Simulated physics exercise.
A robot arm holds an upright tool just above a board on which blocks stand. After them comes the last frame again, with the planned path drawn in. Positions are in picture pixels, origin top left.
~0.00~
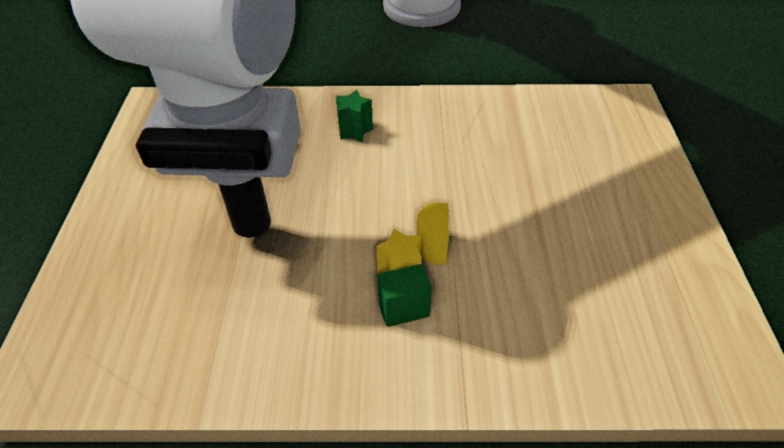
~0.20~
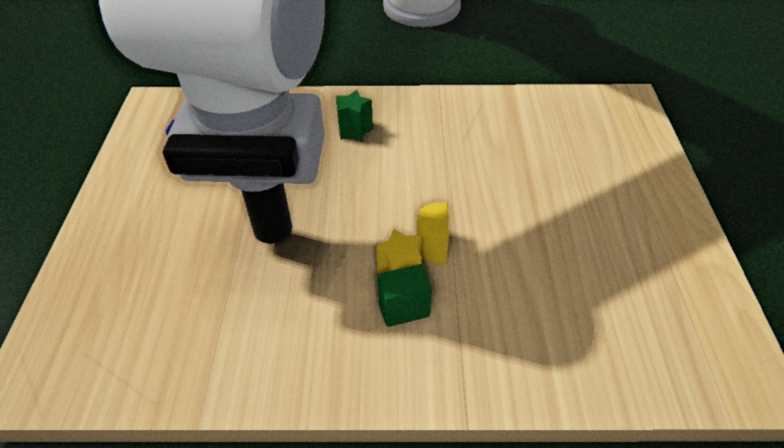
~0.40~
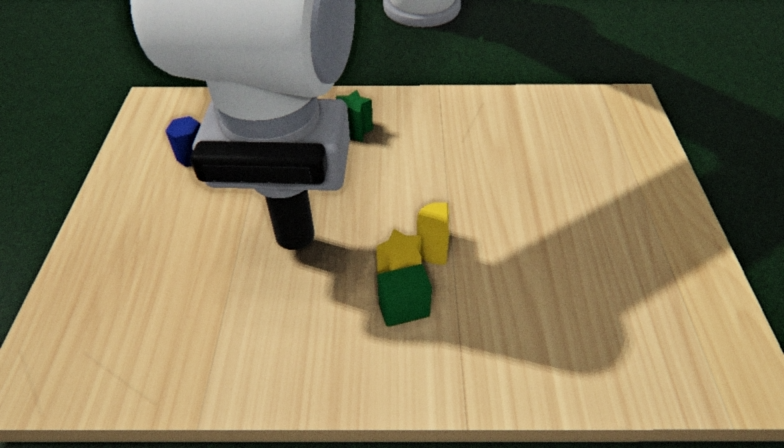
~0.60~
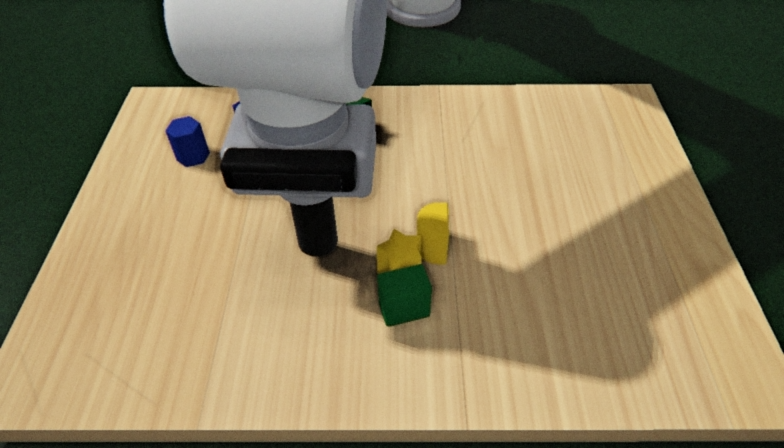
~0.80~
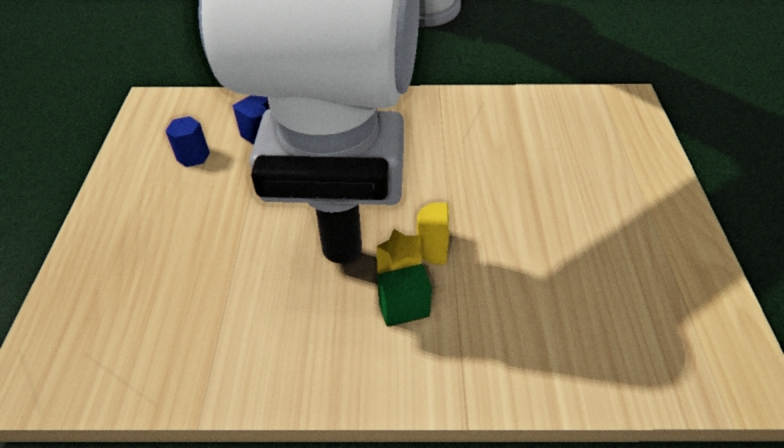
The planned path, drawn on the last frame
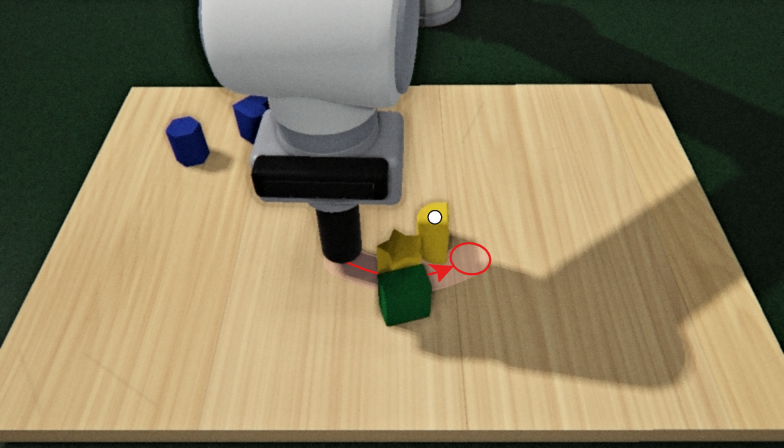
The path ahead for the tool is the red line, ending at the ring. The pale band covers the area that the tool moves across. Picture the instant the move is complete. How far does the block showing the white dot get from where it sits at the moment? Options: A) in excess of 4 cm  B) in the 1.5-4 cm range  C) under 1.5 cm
The answer is B.
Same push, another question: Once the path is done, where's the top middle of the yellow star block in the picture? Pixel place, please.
At roughly (501, 252).
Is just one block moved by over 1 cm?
No, I don't think so.
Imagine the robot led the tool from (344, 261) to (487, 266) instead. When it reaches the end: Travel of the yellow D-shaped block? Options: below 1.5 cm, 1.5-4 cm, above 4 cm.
Net shift: 1.5 to 4 cm.
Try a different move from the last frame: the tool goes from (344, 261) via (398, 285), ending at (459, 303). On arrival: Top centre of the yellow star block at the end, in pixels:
Most likely (493, 255).
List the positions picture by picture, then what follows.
Tool tip (252, 224); block tops, yellow star block (401, 246); green oblong block (405, 280); yellow D-shaped block (435, 217), in the first picture.
Tool (273, 230); blocks unchanged, in the second picture.
Tool (295, 236); blocks unchanged, in the third picture.
Tool (318, 242); blocks unchanged, in the fourth picture.
Tool (342, 248); yellow star block (401, 246); green oblong block (405, 280); yellow D-shaped block (435, 217), in the fifth picture.
Path on the board, from (344, 261) by way of (385, 275) and (430, 274) to (470, 258); the dot is on the yellow D-shaped block.
The first path, step by step. One third of the way, tool (386, 263); yellow star block (423, 250), turned 30° anticlockwise; green oblong block (409, 283), turned 15° clockwise.
Two thirds of the way, tool (432, 261); yellow star block (471, 253), turned 20° anticlockwise; green oblong block (409, 283), turned 15° clockwise; yellow D-shaped block (440, 214), turned 20° anticlockwise.
At the end, tool (472, 246); yellow star block (501, 252), turned 15° clockwise; green oblong block (409, 283), turned 15° clockwise; yellow D-shaped block (454, 203), turned 85° anticlockwise.
